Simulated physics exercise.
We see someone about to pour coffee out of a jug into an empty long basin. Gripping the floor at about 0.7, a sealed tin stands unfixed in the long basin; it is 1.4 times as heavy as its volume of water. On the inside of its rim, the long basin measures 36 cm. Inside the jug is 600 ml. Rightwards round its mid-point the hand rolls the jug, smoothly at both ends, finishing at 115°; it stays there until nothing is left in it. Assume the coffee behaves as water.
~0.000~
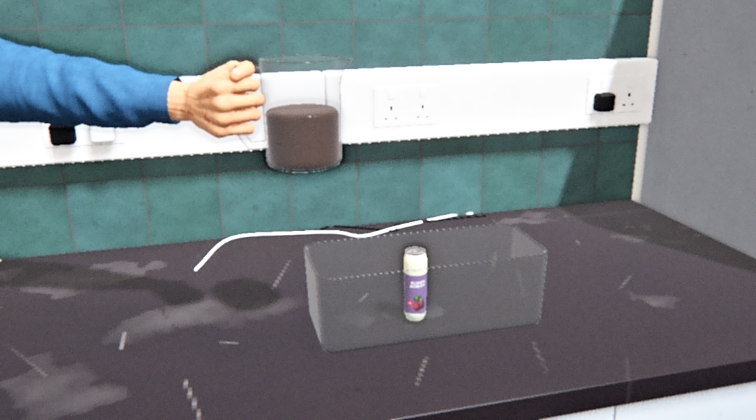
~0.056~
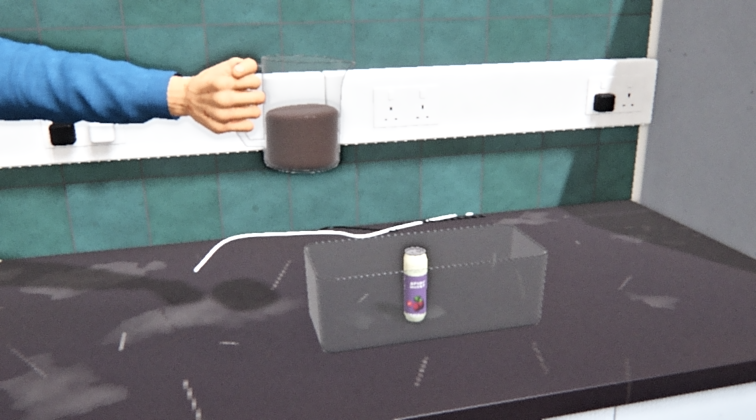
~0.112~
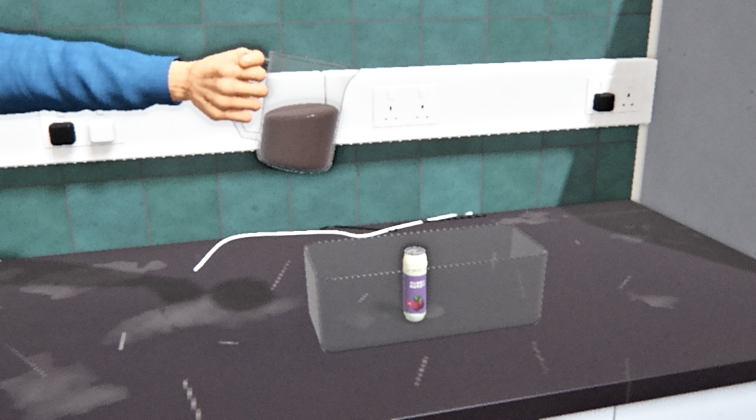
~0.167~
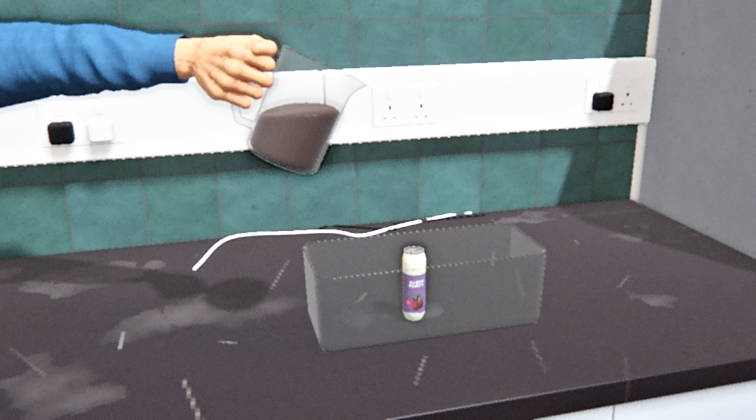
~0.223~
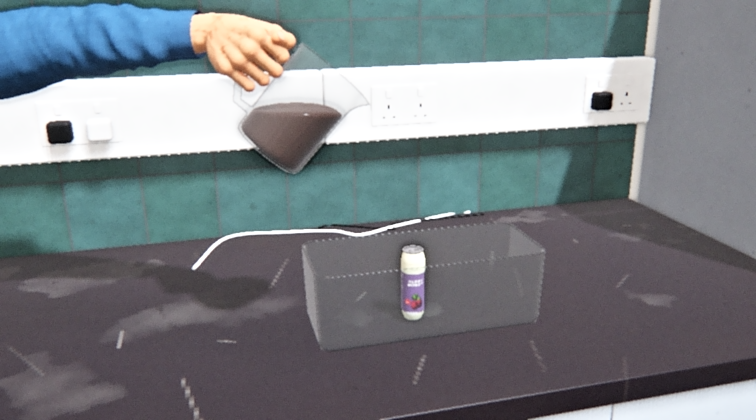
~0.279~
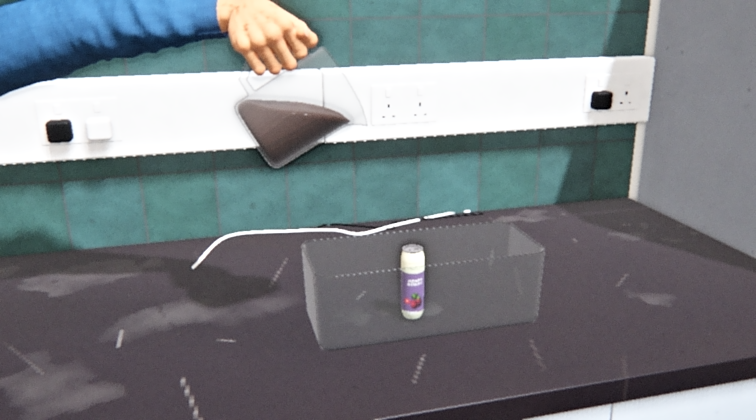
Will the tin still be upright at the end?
It tumbles over.
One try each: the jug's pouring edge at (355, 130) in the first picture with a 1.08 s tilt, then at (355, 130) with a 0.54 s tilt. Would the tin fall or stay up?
Trial 1 - tin stays standing; trial 2 - tin stays standing.
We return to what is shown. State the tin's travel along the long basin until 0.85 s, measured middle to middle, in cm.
It has moved some 8 cm.
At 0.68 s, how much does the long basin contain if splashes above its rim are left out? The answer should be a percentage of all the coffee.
60 per cent or thereabouts.
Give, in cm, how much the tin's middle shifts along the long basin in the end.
12.5 cm.
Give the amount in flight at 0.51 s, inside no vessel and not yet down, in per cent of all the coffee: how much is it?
Estimate: About 38 % of all of it.
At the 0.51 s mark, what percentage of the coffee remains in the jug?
Still held: Roughly 58 % of the total.
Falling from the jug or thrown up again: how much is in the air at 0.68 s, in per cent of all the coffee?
Close to 28 per cent.
By 0.51 s the tilt is 114° and 58 per cent is still to pour; the tin stands where it began.
By 0.68 s the tilt is 115° and 12 per cent is still to pour; the tin stands 1 cm from where it began.
By 0.85 s the tilt is 115° and 1 per cent is still to pour; the tin leans 28°.
By 1.04 s the tilt is 115° and 0 per cent is still to pour; the tin lies on its side.
At rest the tin lies on its side.
